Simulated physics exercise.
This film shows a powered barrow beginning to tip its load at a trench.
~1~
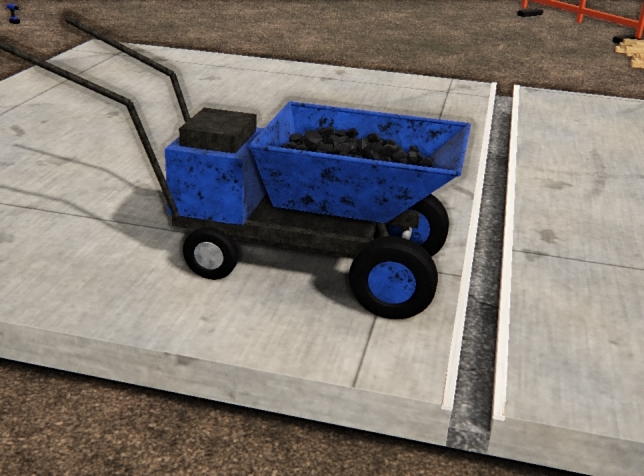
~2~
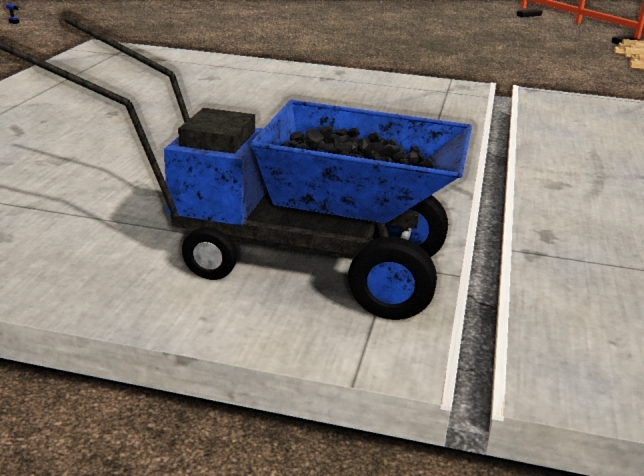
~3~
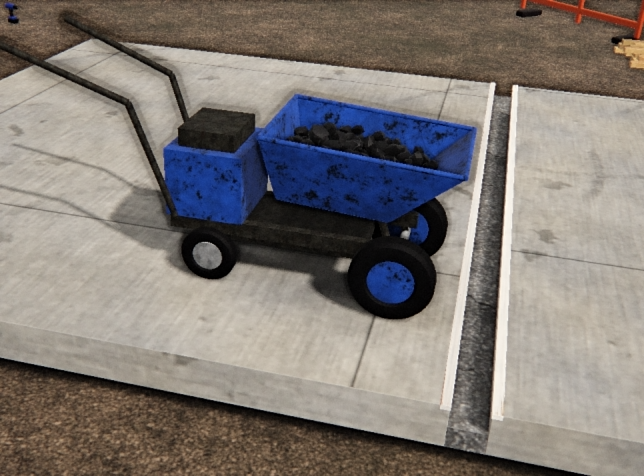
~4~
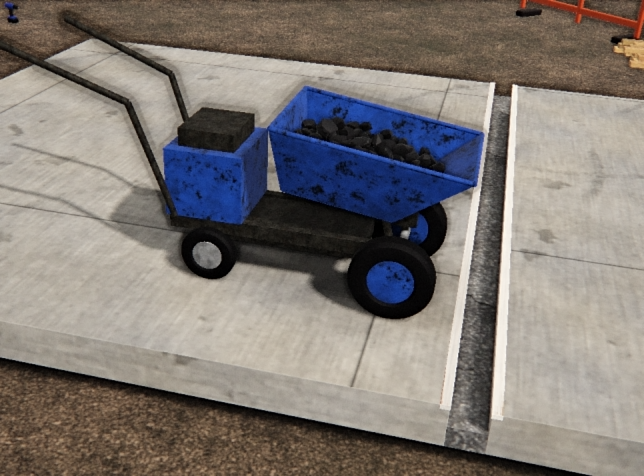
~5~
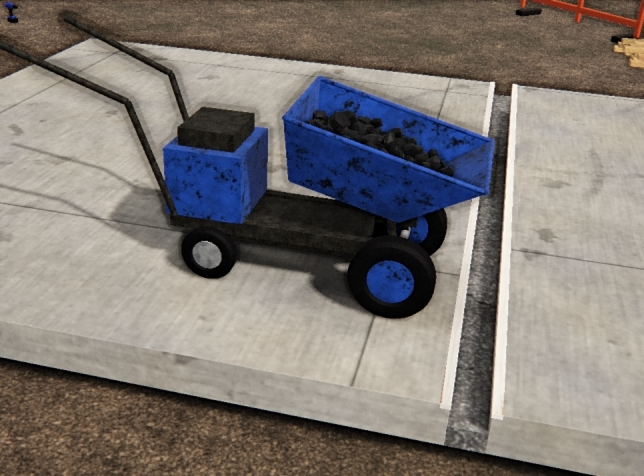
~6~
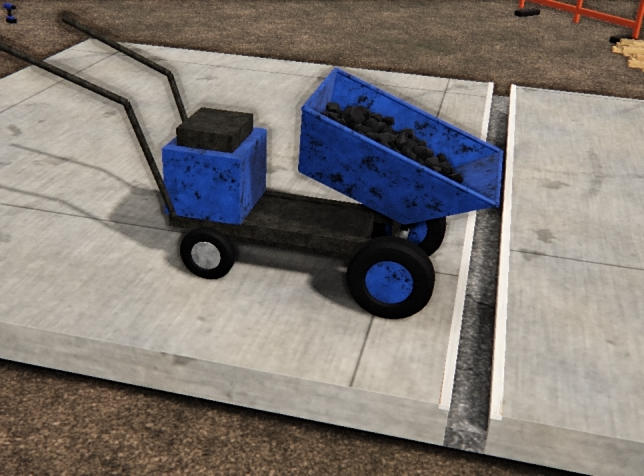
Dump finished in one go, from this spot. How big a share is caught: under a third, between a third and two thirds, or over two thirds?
The load will go in at below a third.
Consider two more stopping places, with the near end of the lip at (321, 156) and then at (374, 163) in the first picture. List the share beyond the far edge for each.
The first spot yields roughly 0 percent, the second roughly 20 percent.
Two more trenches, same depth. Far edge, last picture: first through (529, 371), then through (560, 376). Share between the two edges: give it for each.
In order, some 0 and some 50 percent.
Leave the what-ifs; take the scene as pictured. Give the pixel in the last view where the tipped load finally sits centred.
Close to (573, 309), more or less.
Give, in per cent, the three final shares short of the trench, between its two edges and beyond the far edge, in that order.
Estimates - short: 0 in a hundred, between: 0 in a hundred, beyond: 75 in a hundred.
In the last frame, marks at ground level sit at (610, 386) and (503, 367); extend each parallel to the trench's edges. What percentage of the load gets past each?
20 % and 70 %.
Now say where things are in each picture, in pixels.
In the first picture, lip of the skip near (458, 174), level; top of the load near (350, 148), lumps of coal; first edge of the trench near (454, 357); far edge near (502, 366), the trench under half as wide as the skip, and about half as deep as wide.
In the second picture, lip of the skip near (460, 176), level; top of the load near (351, 148).
In the third picture, lip of the skip near (465, 179), tipped barely; top of the load near (331, 148).
In the fourth picture, lip of the skip near (475, 185), tipped a little; top of the load near (338, 143).
In the fifth picture, lip of the skip near (486, 193), tipped a little; top of the load near (345, 133).
In the sixth picture, lip of the skip near (496, 205), tipped clearly; top of the load near (358, 128); first edge of the trench near (451, 357); far edge near (499, 365).
Shortly afterwards, skip tipped steeply; the whole lot in the skip.
Next, skip tipped right over; near half in the skip; near half beyond it; only a few falling.
Some moments later, skip tipped right over; near a quarter in the skip; the bulk beyond it.
In the end, skip tipped right over; near a quarter in the skip; only a few in or heaped over the trench; the bulk beyond it.
